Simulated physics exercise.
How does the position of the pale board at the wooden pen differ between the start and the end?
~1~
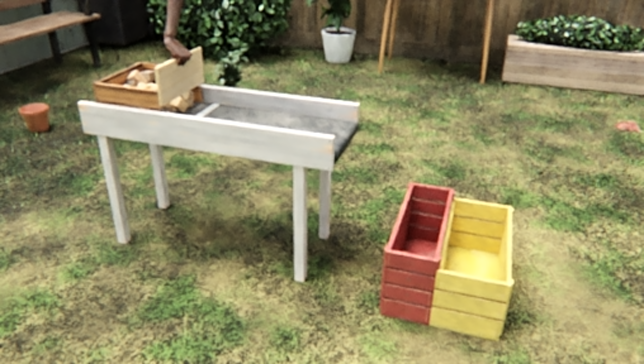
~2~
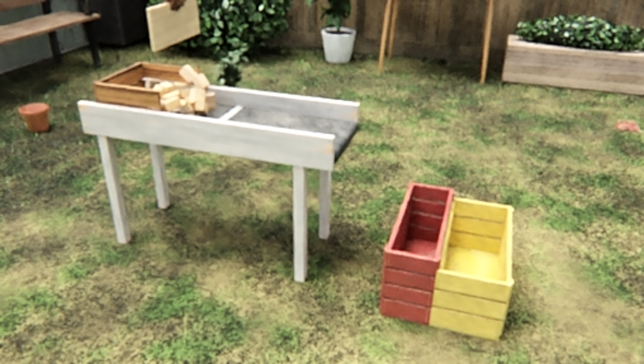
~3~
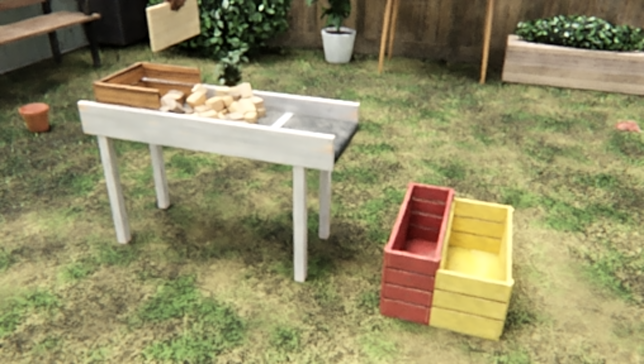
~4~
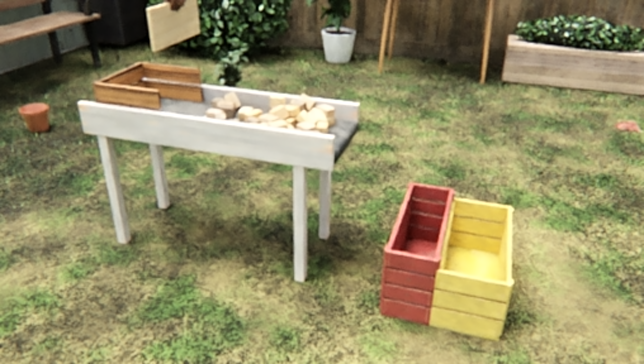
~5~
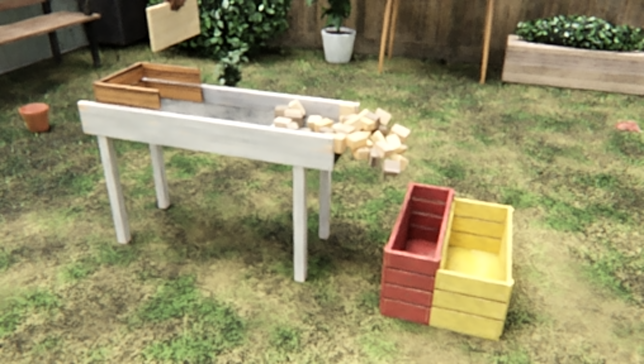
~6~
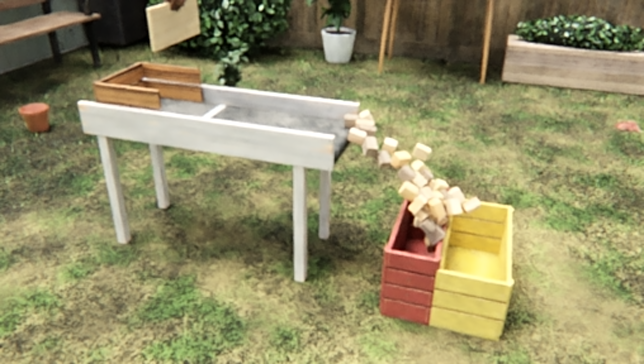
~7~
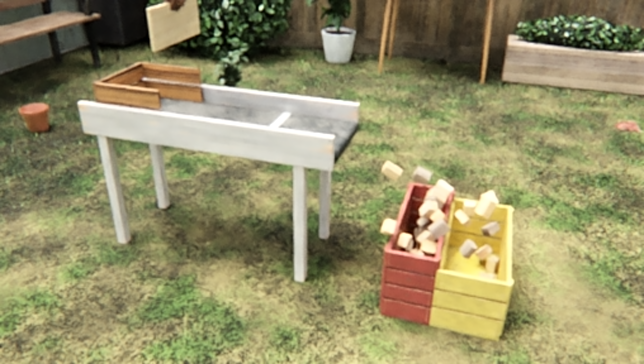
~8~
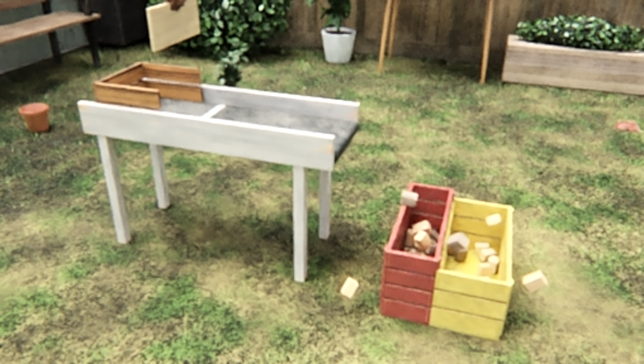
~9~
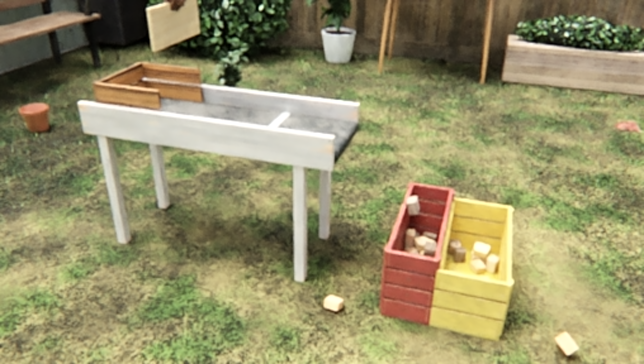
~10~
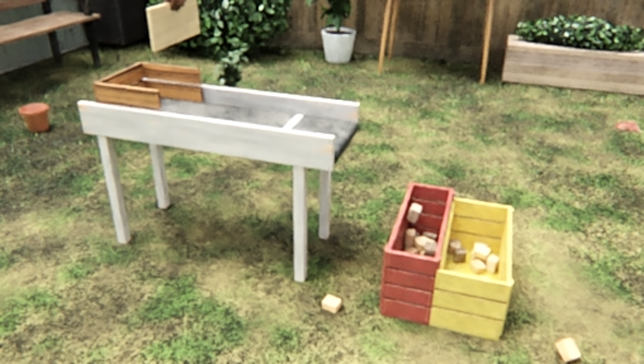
At the start the board stands upright at the right end of the pen, holding the blocks in. By the end it is held up in the air above the pen, leaving that end open.
